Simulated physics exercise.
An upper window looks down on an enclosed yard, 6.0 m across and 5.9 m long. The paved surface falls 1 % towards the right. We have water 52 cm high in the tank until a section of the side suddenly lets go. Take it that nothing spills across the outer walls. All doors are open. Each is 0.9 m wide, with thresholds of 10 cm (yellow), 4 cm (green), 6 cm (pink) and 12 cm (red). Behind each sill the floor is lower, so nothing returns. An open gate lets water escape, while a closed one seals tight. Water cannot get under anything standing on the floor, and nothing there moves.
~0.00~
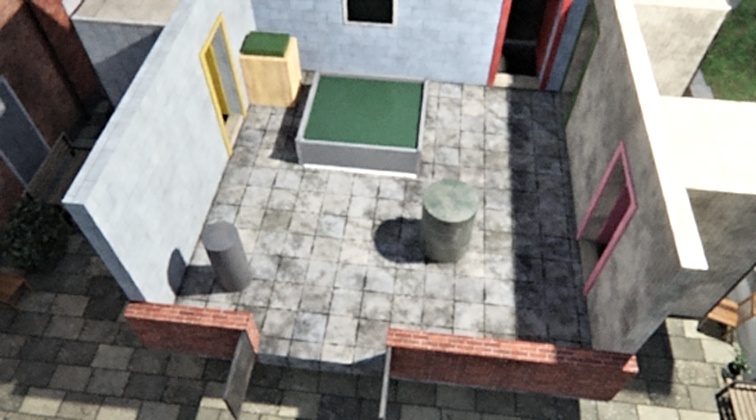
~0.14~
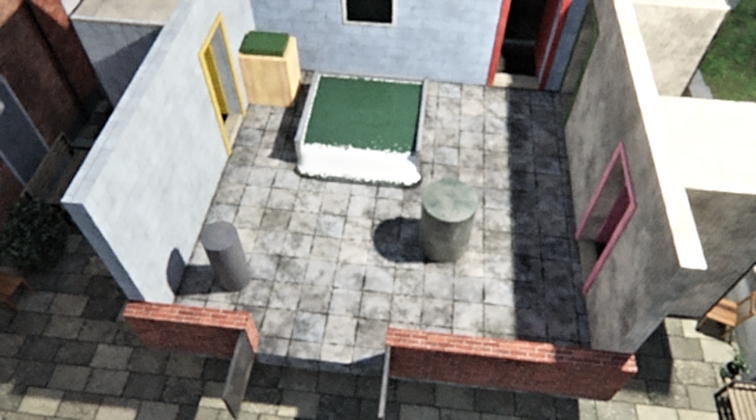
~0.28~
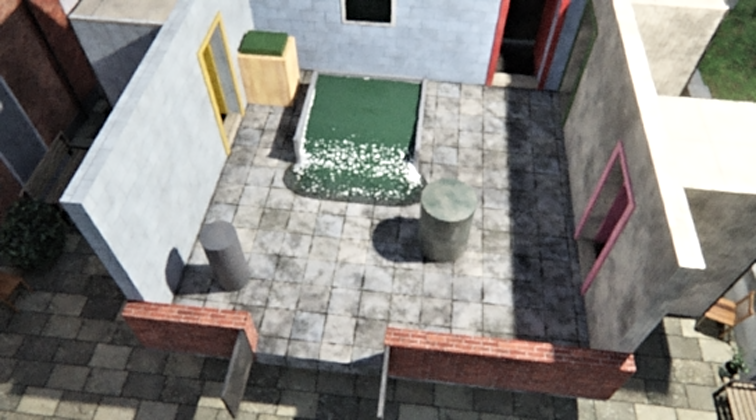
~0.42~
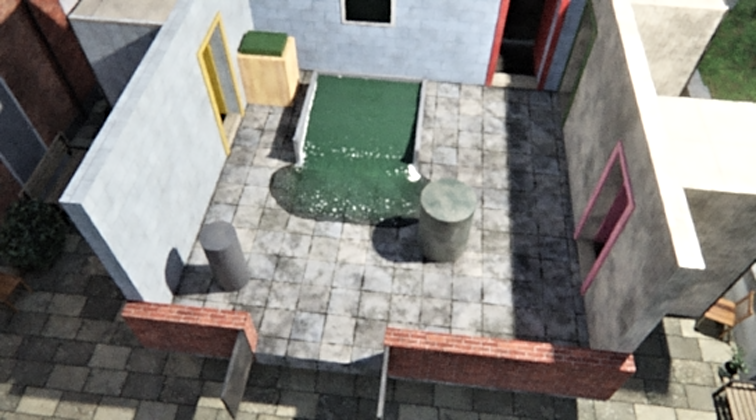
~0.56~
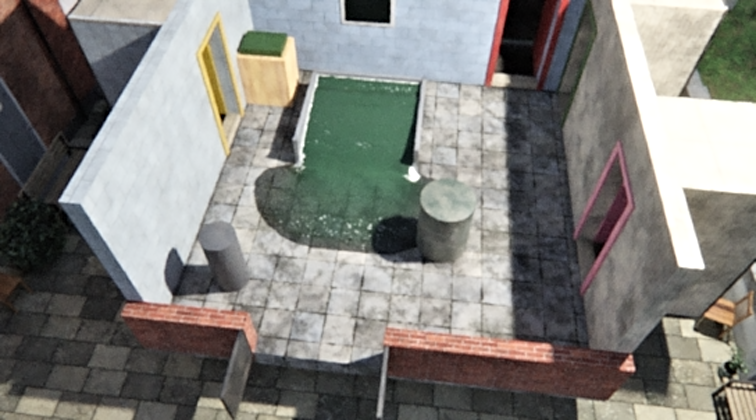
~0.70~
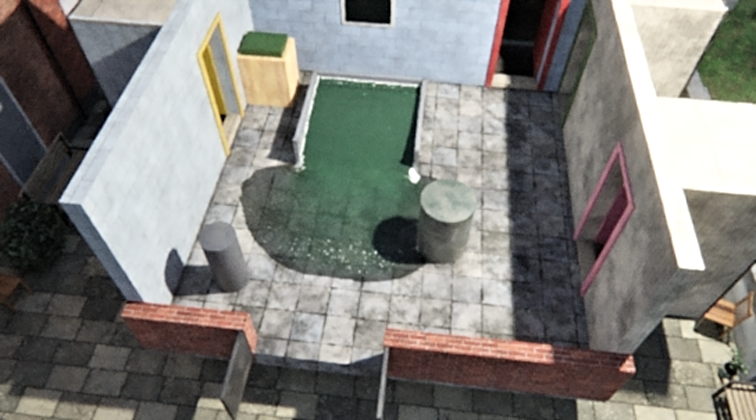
Green water pours from the front of a raised tank and spreads across the paved yard.
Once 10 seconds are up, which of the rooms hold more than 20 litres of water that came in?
One by one: Yellow door: Within the allowance, green door: Within the allowance, pink door: Within the allowance, red door: Within the allowance.
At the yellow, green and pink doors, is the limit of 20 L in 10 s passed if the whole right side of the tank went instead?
The yellow door comes out less than that, the green door more than that and the pink door more than that.
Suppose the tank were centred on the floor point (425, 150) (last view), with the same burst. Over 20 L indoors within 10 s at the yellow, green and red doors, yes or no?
Checking the limit: Yellow is within it, green is within it and red is within it.
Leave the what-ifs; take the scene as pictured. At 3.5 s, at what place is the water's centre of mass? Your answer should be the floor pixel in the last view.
Its balance point sits around (358, 230).
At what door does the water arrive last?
The red one.
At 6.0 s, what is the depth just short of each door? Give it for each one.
Door by door in cm, yellow shows 2, green shows 2, pink shows 5, red shows 0.
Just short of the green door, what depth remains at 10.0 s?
Reading: Close to 6.5 cm.
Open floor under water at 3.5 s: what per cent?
Covered: Roughly 55 %.
After 1.4 s water covers 35 % of the floor and is deepest (22 cm) near (377, 175); yellow door not reached, green door not reached, pink door not reached, red door not reached.
After 2.2 s water covers 45 % of the floor and is deepest (24 cm) near (249, 336); yellow door not reached, green door not reached, pink door not reached, red door not reached.
After 3.5 s water covers 55 % of the floor and is deepest (18 cm) near (214, 286); yellow door not reached, green door not reached, pink door 5 cm at the sill, 0 L in, red door not reached.
After 6.0 s water covers 70 % of the floor and is deepest (9 cm) near (389, 352); yellow door 2 cm at the sill, 0 L in, green door 2 cm at the sill, 0 L in, pink door 5 cm at the sill, 5 L in, red door not reached.
After 10.0 s water covers 80 % of the floor and is deepest (9 cm) near (573, 373); yellow door 3 cm at the sill, 0 L in, green door 6 cm at the sill, 3 L in, pink door 5 cm at the sill, 5 L in, red door 5 cm at the sill, 0 L in.
